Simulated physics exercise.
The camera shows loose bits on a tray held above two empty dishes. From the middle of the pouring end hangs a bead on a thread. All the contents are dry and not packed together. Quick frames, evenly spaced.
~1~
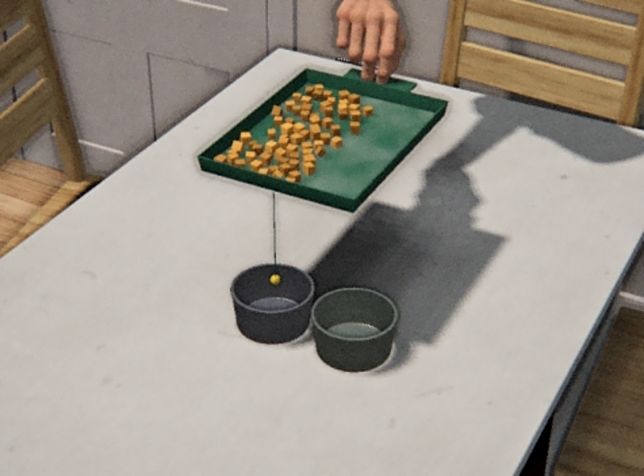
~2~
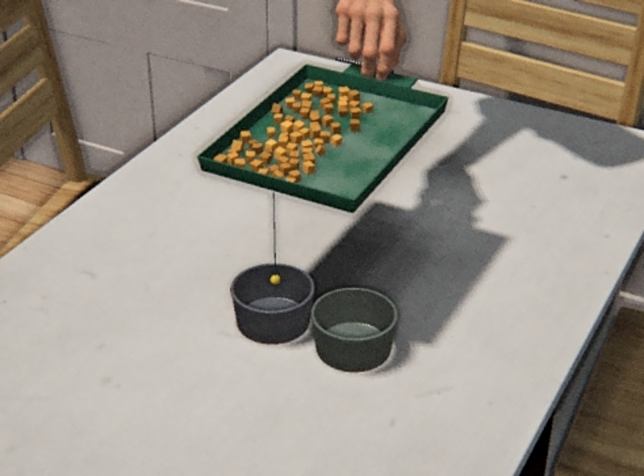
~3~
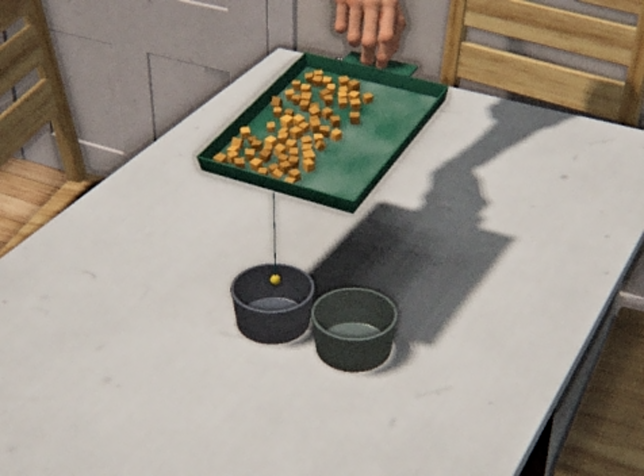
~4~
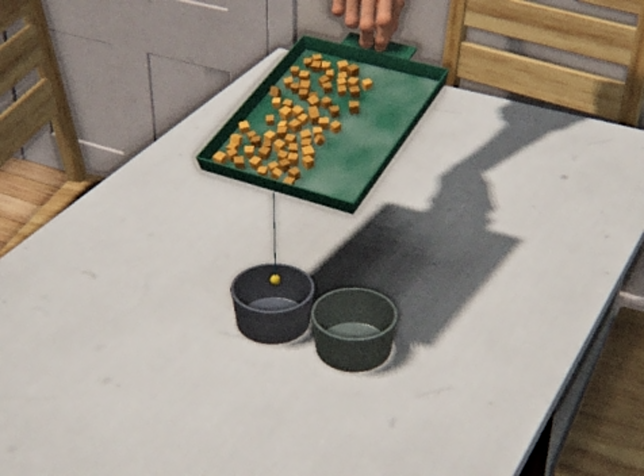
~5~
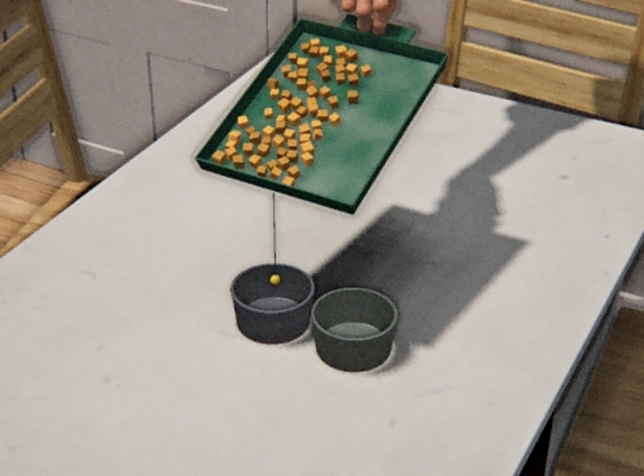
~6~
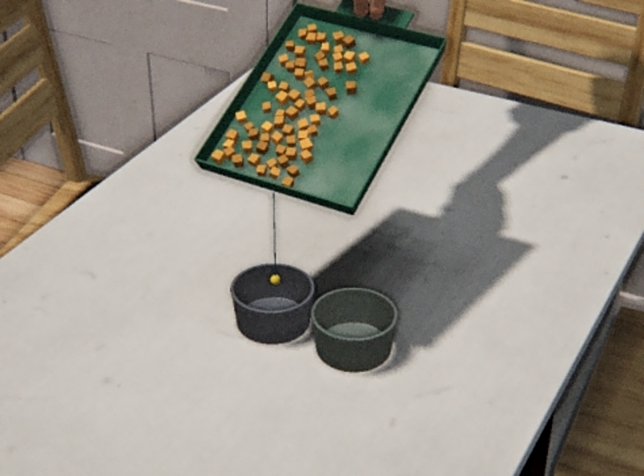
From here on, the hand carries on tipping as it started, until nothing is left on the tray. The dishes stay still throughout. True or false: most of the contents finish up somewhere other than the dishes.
True.
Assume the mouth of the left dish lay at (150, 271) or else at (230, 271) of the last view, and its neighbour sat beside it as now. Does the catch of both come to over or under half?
Try 1: Not up to half; try 2: Not up to half.
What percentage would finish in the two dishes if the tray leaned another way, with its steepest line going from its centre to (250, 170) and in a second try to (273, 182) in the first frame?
The first gives 0 %, the second 0 %.
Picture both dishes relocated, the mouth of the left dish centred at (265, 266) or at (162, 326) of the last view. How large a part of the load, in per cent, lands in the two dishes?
Trial 1 near 0 percent, trial 2 near 20 percent.
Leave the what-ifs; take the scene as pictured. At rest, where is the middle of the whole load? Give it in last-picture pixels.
At about (230, 374).
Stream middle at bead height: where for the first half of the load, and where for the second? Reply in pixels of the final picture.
First close to (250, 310), next close to (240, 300).
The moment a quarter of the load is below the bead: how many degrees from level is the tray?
At roughly 115°.
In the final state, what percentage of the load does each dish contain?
Final share: Left dish at 0 per cent, right dish at 0 per cent.
Soon after the last picture, tray tipped steeply; all on the tray.
A little later, tray tipped past a quarter turn; about two thirds on the tray; about a quarter outside both; a small part in the air.
Later still, tray tipped past a quarter turn; a stray few in the right dish; nearly all outside both.
At rest, tray tipped past a quarter turn; a stray few in the right dish; none in the left dish; nearly all outside both.
